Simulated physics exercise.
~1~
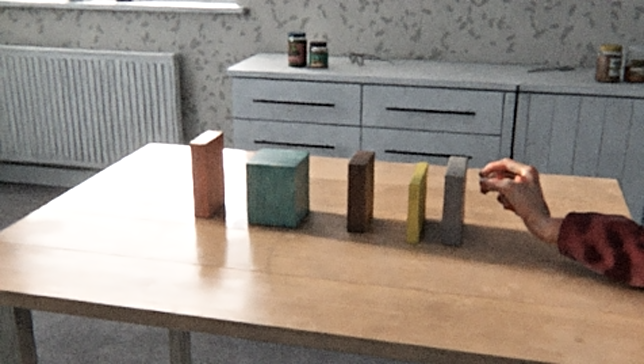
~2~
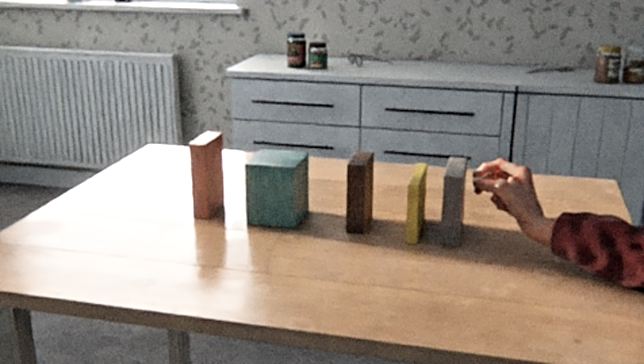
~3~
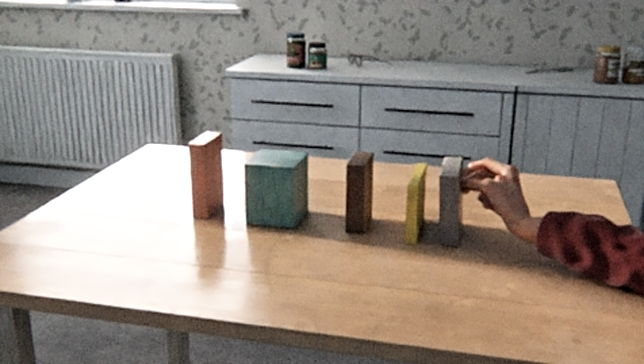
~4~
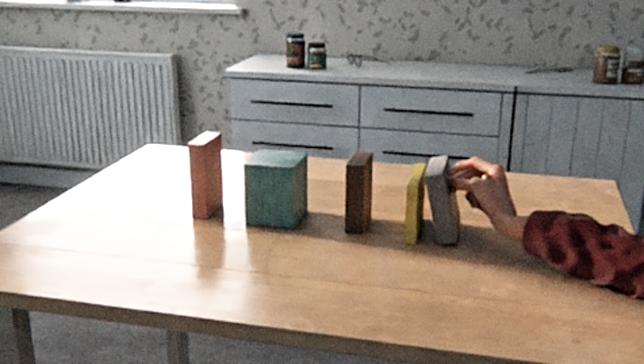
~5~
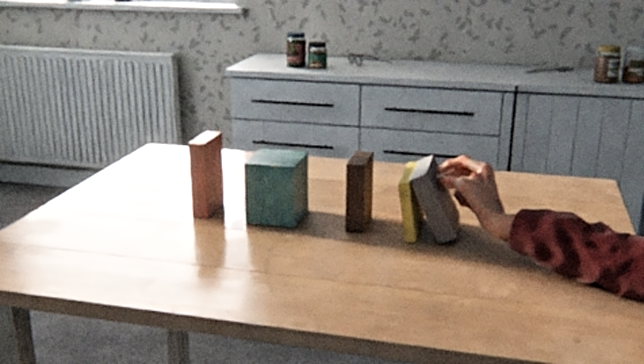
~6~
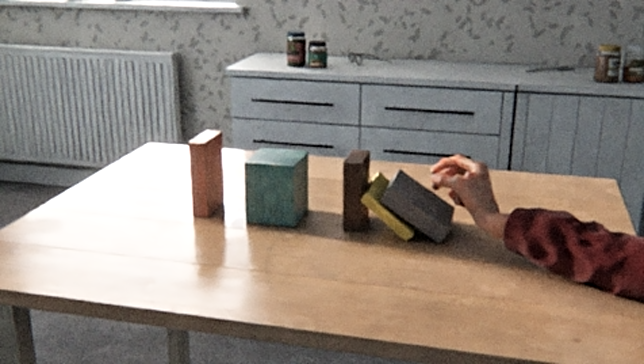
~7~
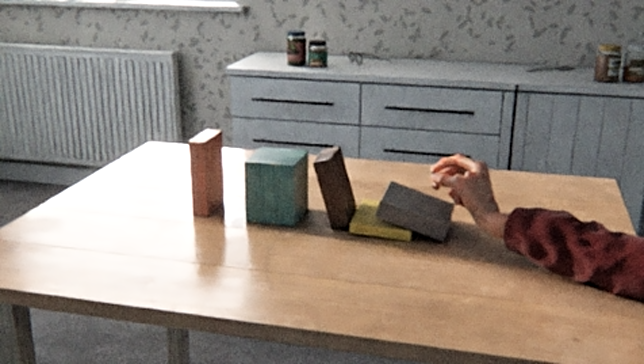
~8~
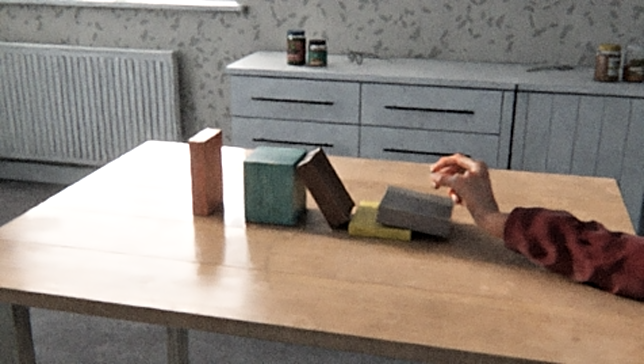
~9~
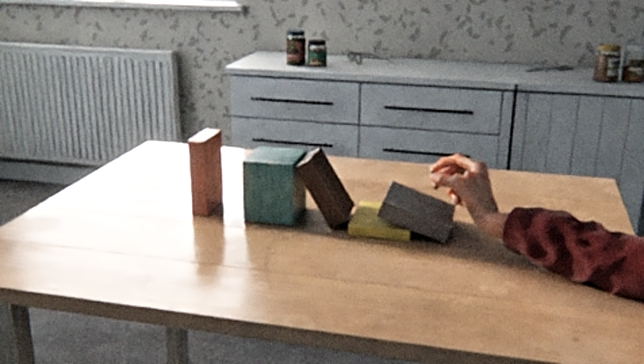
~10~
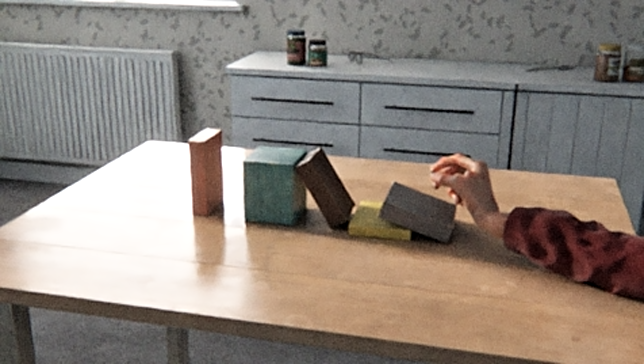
A hand tipped the grey board at the right end of a row on a wooden table, toppling the yellow one beside it, which knocked the brown board over to lean against the turquoise block, while that block and the orange one stayed standing.
